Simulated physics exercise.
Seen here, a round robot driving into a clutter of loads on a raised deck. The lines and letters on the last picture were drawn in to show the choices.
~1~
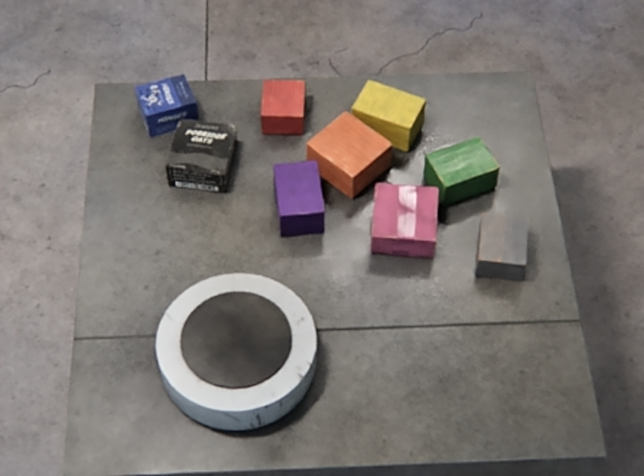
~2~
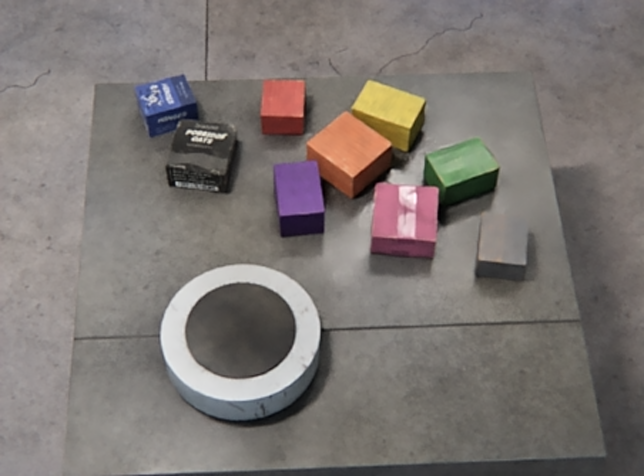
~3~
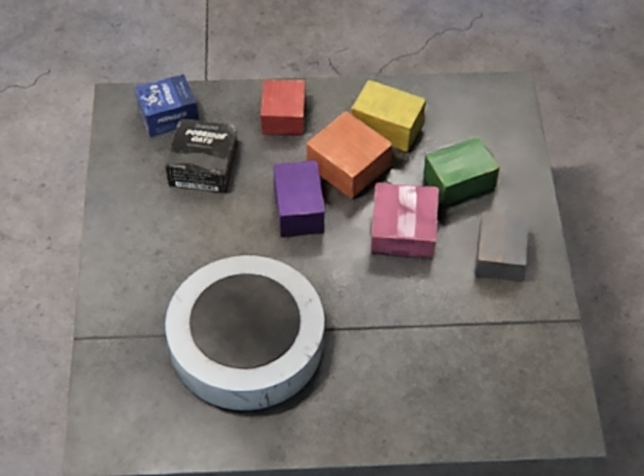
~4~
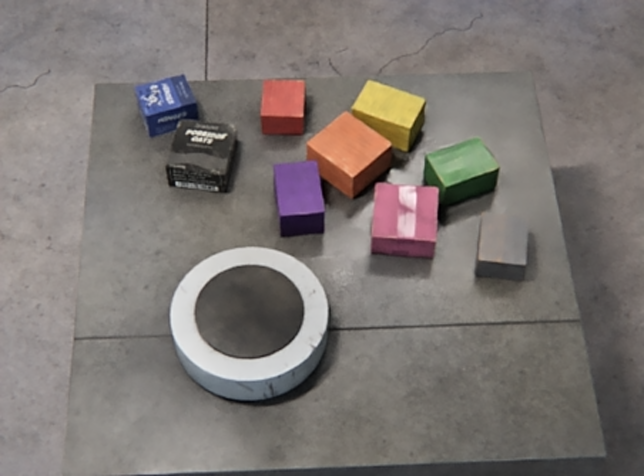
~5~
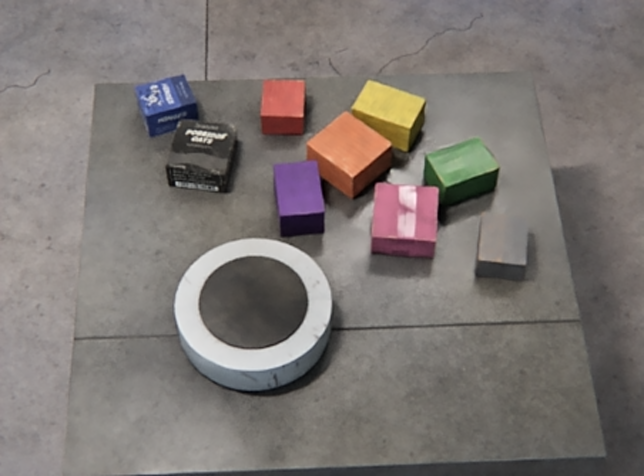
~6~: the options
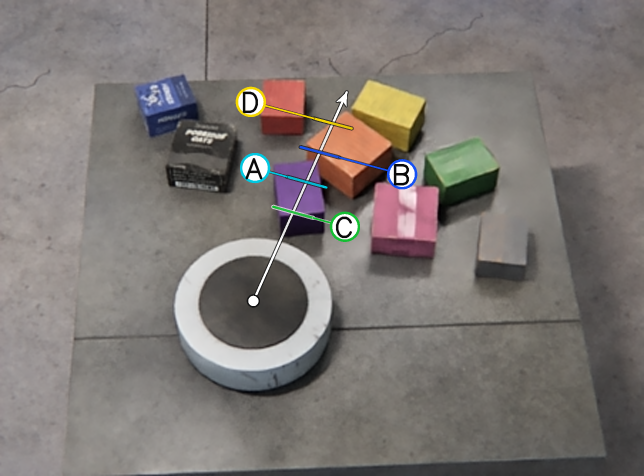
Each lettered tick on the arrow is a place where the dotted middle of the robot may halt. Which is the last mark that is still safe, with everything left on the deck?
A.
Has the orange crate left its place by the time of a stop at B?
Yes.
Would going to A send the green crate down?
By then, no.
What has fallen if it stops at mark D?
It is the red crate.
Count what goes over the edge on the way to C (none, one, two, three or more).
By then, none.
On the marked copy, A at (307, 182); B at (320, 152); C at (293, 212); D at (333, 124); the arrow from (253, 301) to (347, 92); the white dot at (253, 301).
Taking A. A third of the way, robot (274, 267); orange crate (353, 152); purple crate (299, 184).
Two thirds of the way, robot (294, 223); red crate (281, 103); yellow crate (398, 107).
When it is over, robot (307, 195); red crate (277, 80); yellow crate (401, 104); nothing has fallen.
As for the rest, B drops the red crate; C is safe but short; D drops the red crate.
